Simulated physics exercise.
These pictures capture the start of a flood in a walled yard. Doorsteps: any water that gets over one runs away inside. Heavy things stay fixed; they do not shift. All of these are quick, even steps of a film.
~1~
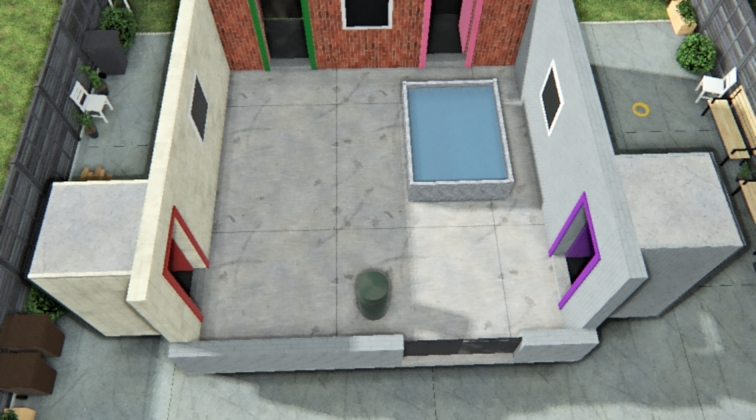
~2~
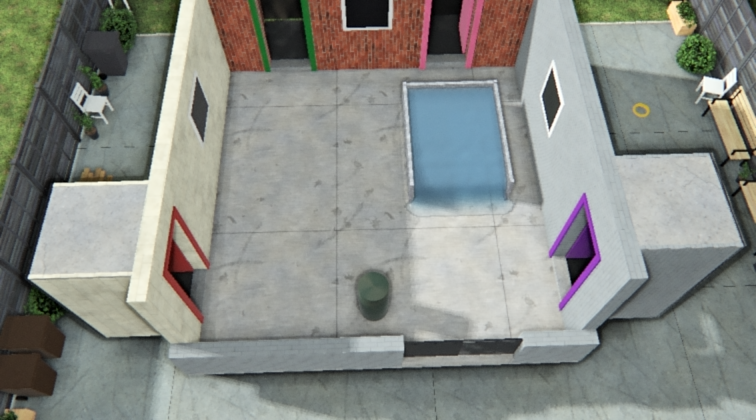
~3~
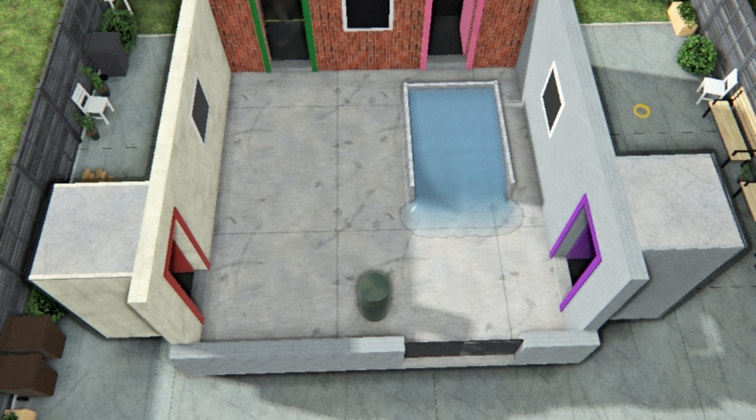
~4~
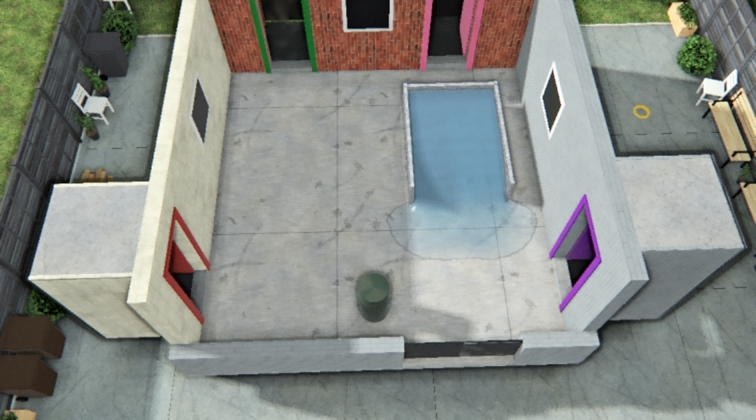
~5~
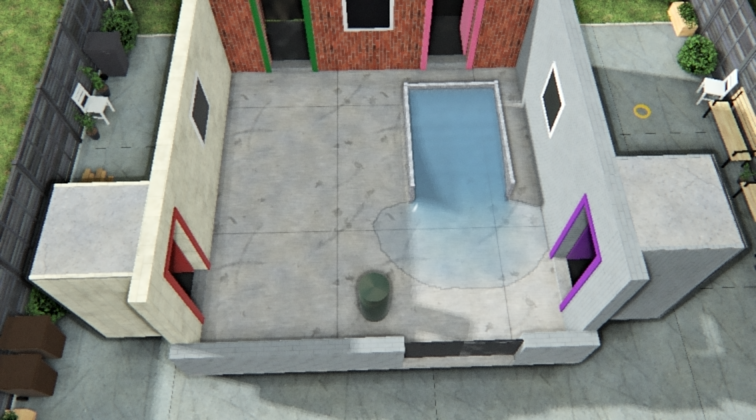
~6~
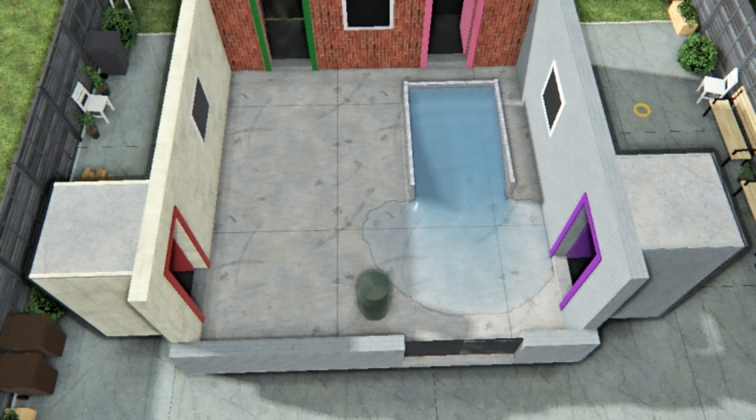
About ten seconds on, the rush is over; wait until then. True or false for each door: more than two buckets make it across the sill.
Red door: True; pink door: False; purple door: True; green door: False.
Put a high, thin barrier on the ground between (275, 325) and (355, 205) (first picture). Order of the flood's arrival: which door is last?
It's the door marked green.
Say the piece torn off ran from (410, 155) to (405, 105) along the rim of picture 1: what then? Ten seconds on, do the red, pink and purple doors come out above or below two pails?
Red door exceeds the limit, pink door falls short, purple door falls short.
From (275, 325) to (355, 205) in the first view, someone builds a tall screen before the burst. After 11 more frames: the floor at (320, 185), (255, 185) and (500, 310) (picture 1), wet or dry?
Results in sequence: Bone-dry / bone-dry / swamped.
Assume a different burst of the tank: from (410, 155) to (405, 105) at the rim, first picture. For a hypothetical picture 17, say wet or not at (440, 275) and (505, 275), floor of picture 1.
Still dry and Still dry.
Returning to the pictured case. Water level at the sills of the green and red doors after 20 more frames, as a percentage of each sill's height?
Depth ratios, approx.: 0 and 140 percent.
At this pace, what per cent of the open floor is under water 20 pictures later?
About 40 per cent.
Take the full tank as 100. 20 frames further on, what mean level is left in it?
I make it 24 per cent.
A moment on, water covers 25 % of the floor; the red door not reached, the pink door not reached, the purple door wet at the sill, nothing in, the green door not reached.
Next, water covers 30 % of the floor; the red door not reached, the pink door not reached, the purple door under two buckets in, the green door not reached.
Then, water covers 40 % of the floor; the red door wet at the sill, nothing in, the pink door not reached, the purple door far over two buckets in, the green door not reached.
Later, water covers 70 % of the floor; the red door over two buckets in, the pink door not reached, the purple door far over two buckets in, the green door not reached.
In the end, water covers 95 % of the floor; the red door far over two buckets in, the pink door wet at the sill, nothing in, the purple door far over two buckets in, the green door wet at the sill, nothing in.
